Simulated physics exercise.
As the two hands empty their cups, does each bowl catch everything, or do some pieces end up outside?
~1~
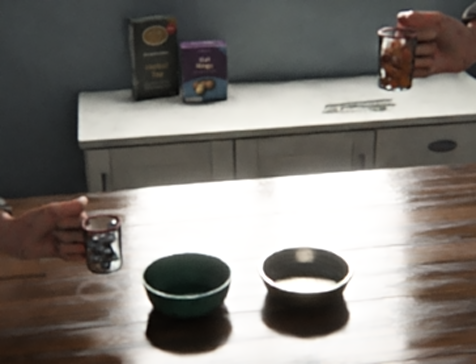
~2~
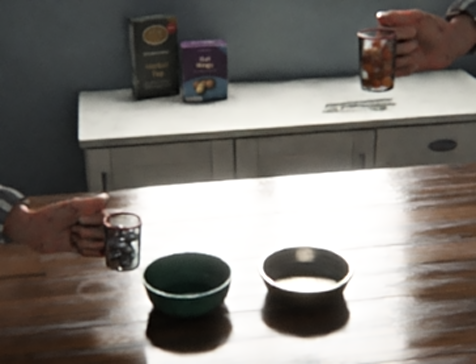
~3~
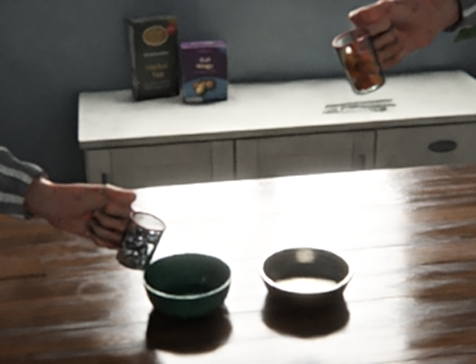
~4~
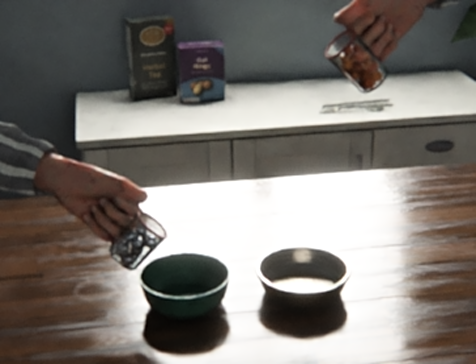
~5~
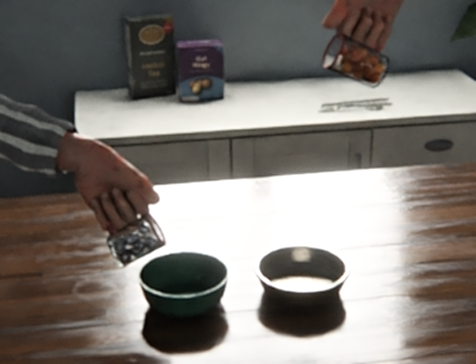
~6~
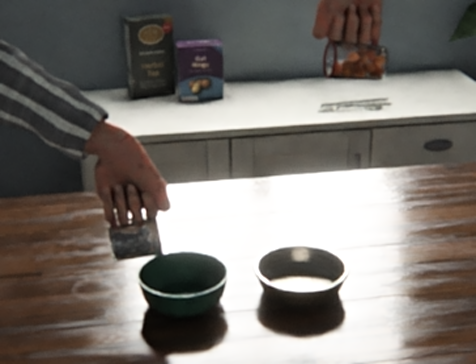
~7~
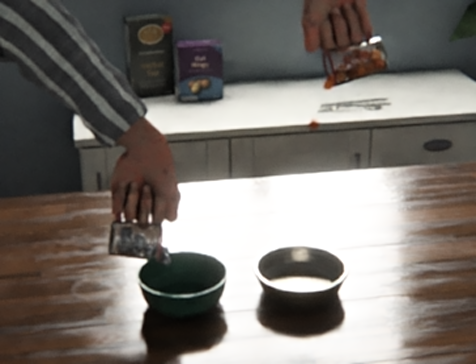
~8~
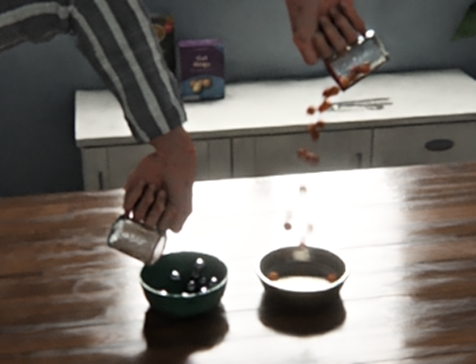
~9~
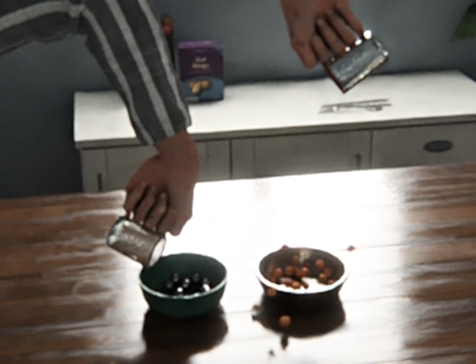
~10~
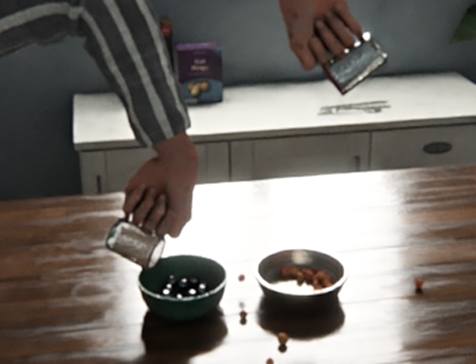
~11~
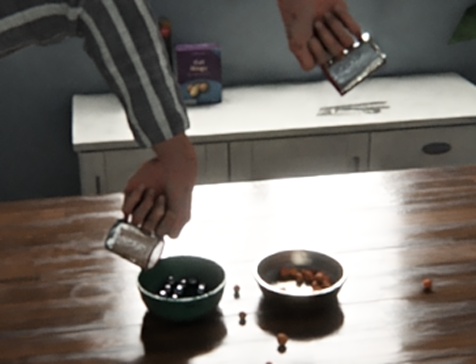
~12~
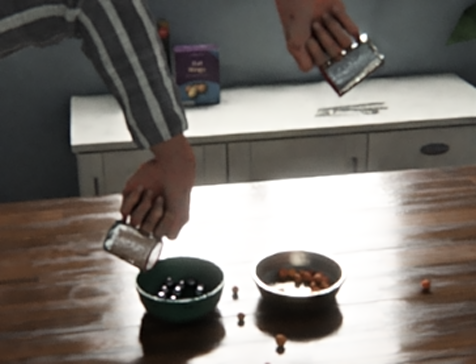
The green bowl on the left catches all of its dark pieces. The bowl on the right catches most of the orange ones, but several end up on the table.
